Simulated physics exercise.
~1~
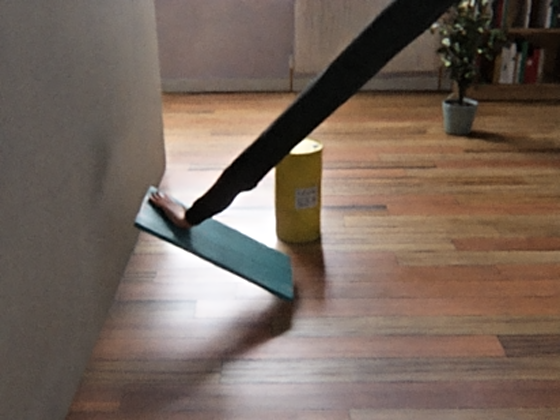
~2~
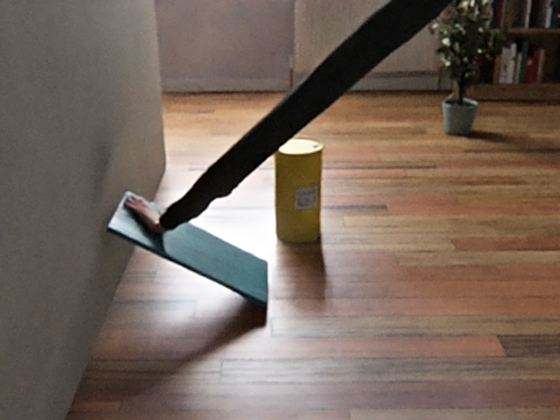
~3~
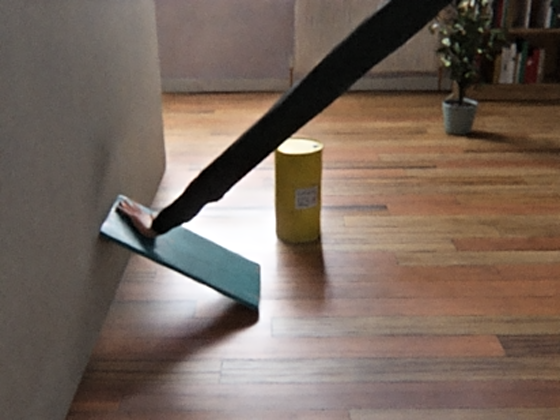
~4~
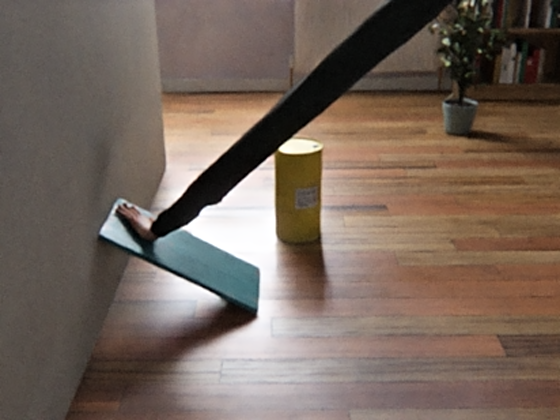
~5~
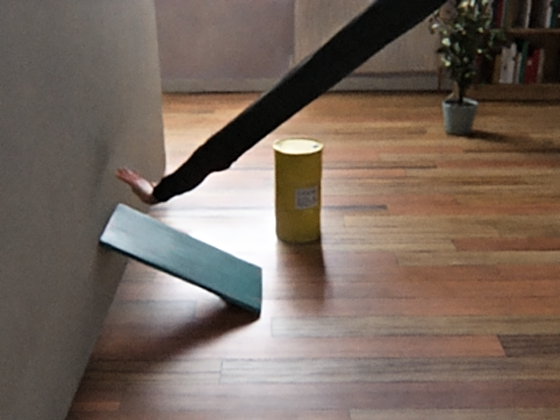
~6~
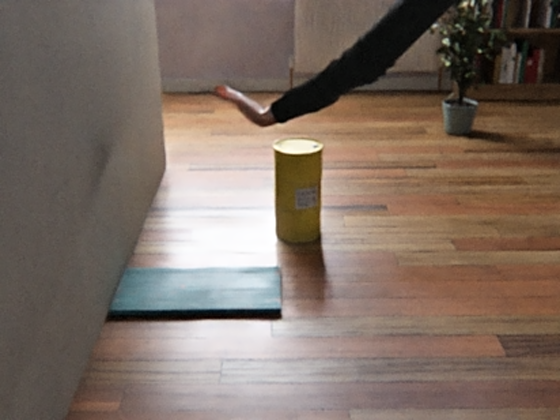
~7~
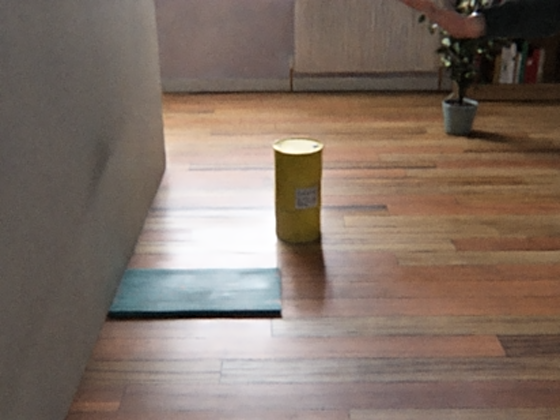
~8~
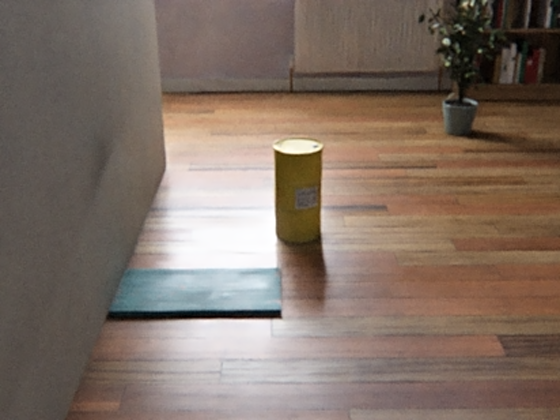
We see a hand move a turquoise board leftward to lean at a slant against a bare wall, beside a yellow canister on a wooden floor. The hand lets go and withdraws, and the board slides down and ends lying flat on the floor, the canister unmoved.
